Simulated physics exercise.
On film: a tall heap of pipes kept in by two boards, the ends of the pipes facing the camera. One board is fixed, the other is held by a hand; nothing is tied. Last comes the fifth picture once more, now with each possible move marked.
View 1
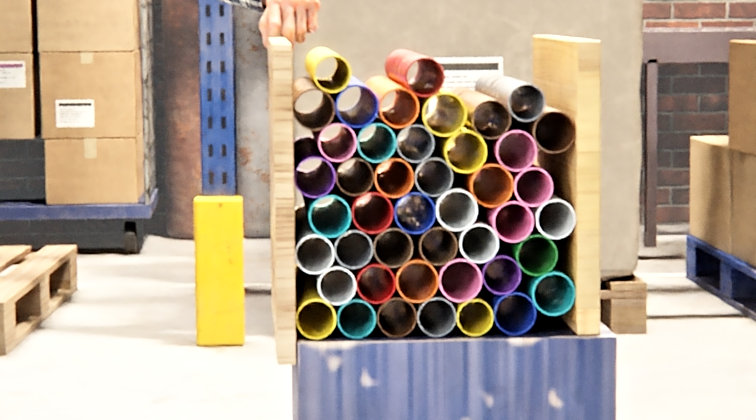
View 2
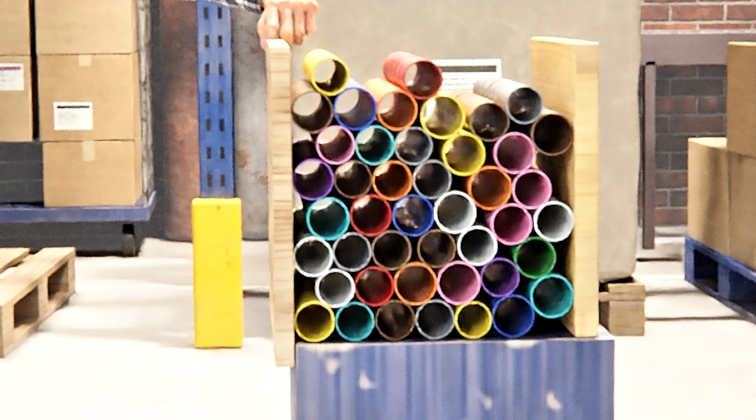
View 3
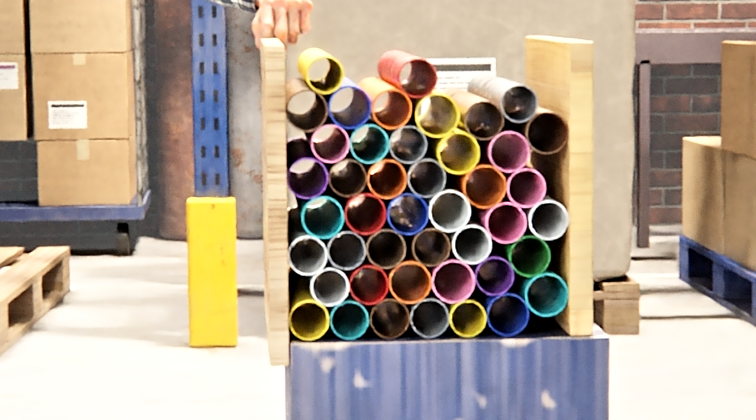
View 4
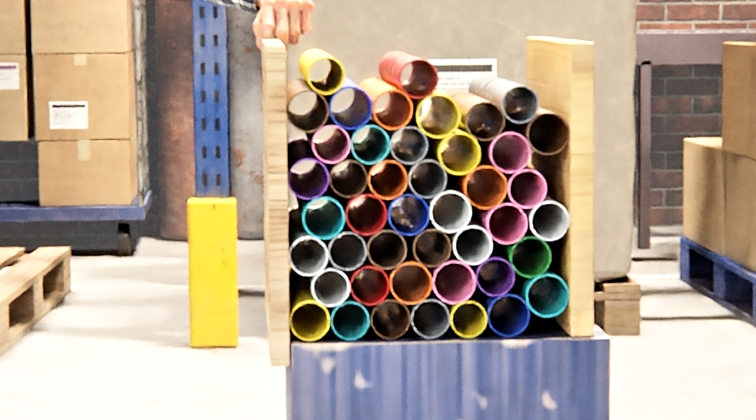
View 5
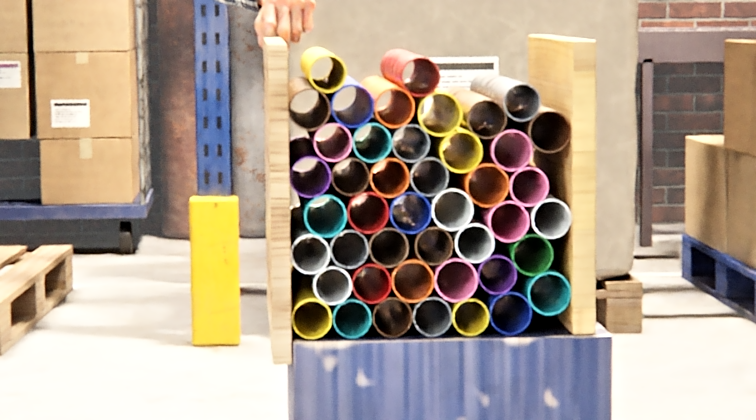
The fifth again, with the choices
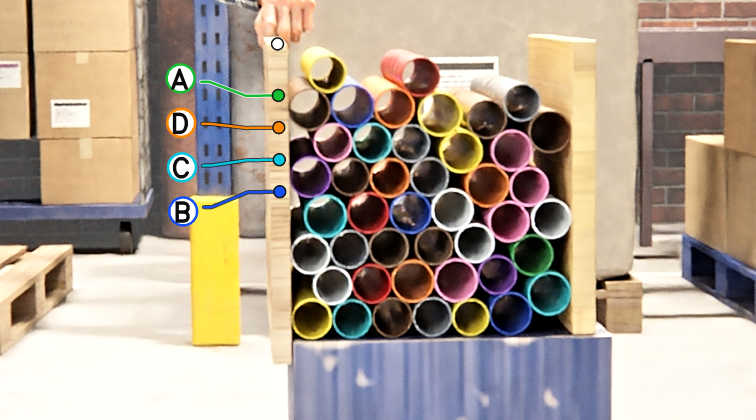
A hand resting on top of the left board, barely moving, as a heap of coloured pipes sits still between two boards.
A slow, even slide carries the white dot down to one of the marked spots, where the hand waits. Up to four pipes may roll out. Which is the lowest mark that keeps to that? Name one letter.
It can be let down to B.
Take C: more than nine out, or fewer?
At C, fewer than nine.
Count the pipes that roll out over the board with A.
The count is none.
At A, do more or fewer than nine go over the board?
Fewer than nine.
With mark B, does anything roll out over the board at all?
Yes.
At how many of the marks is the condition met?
Four of them.
On the marked copy, A at (278, 95); B at (280, 192); C at (279, 160); D at (279, 127); the white dot at (277, 44).
With B. Early on, top of the board (289, 111).
Further on, top of the board (290, 188).
At the end, top of the board (290, 191), two out over the board.
As for the rest, A none out over the board; C none out over the board; D none out over the board.
